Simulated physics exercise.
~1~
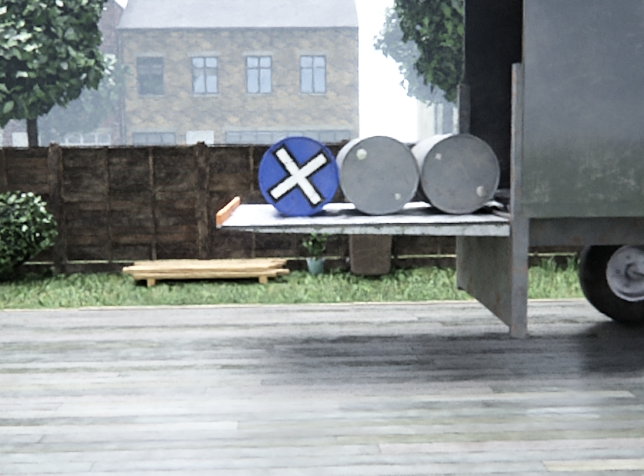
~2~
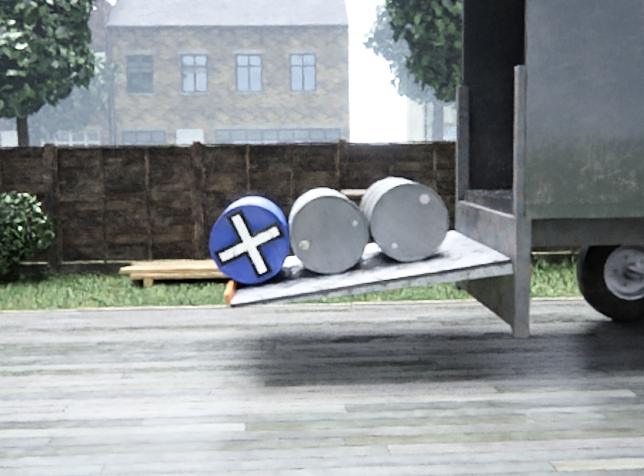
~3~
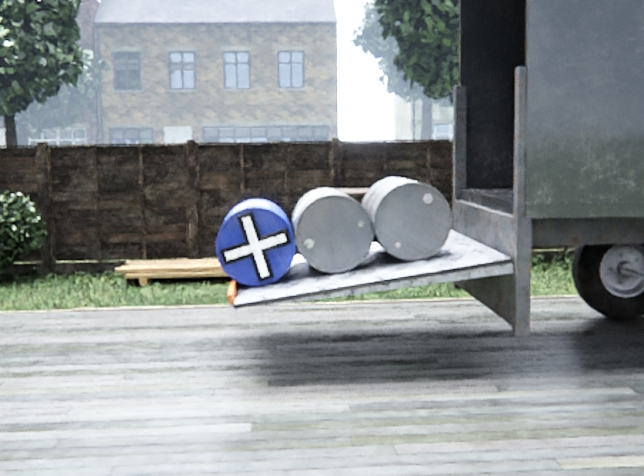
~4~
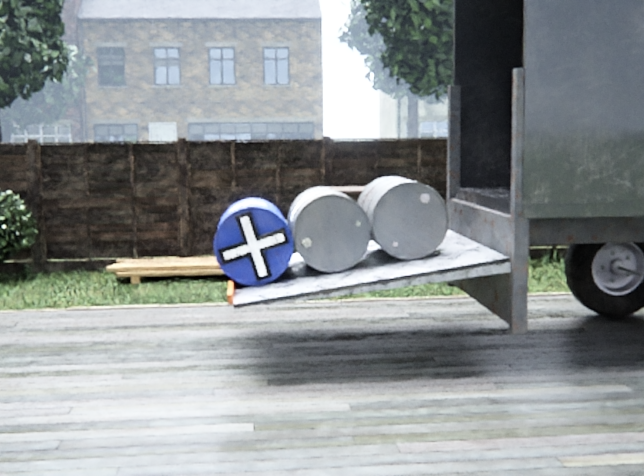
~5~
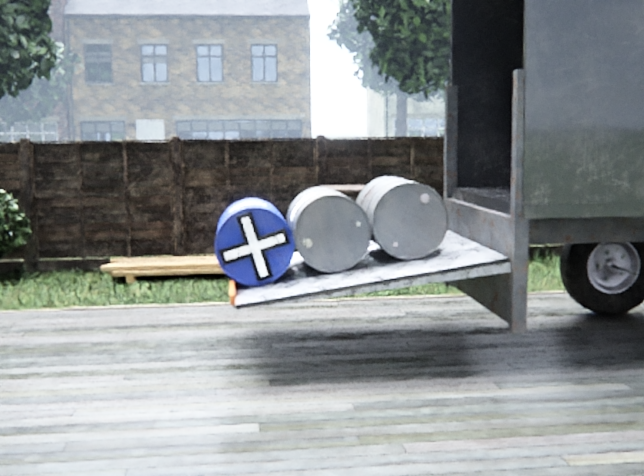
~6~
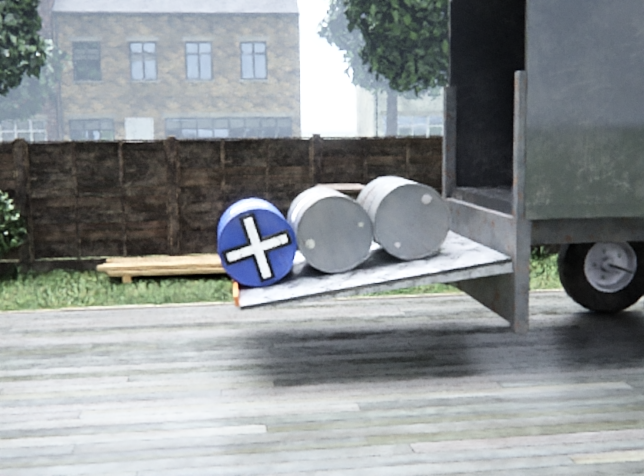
The clip shows three drums, one blue with a white cross and two grey, on a lorry's tail-lift that lowers slightly and tips outwards; they roll left towards the raised stop at its outer edge, and all remain on the sloping platform.
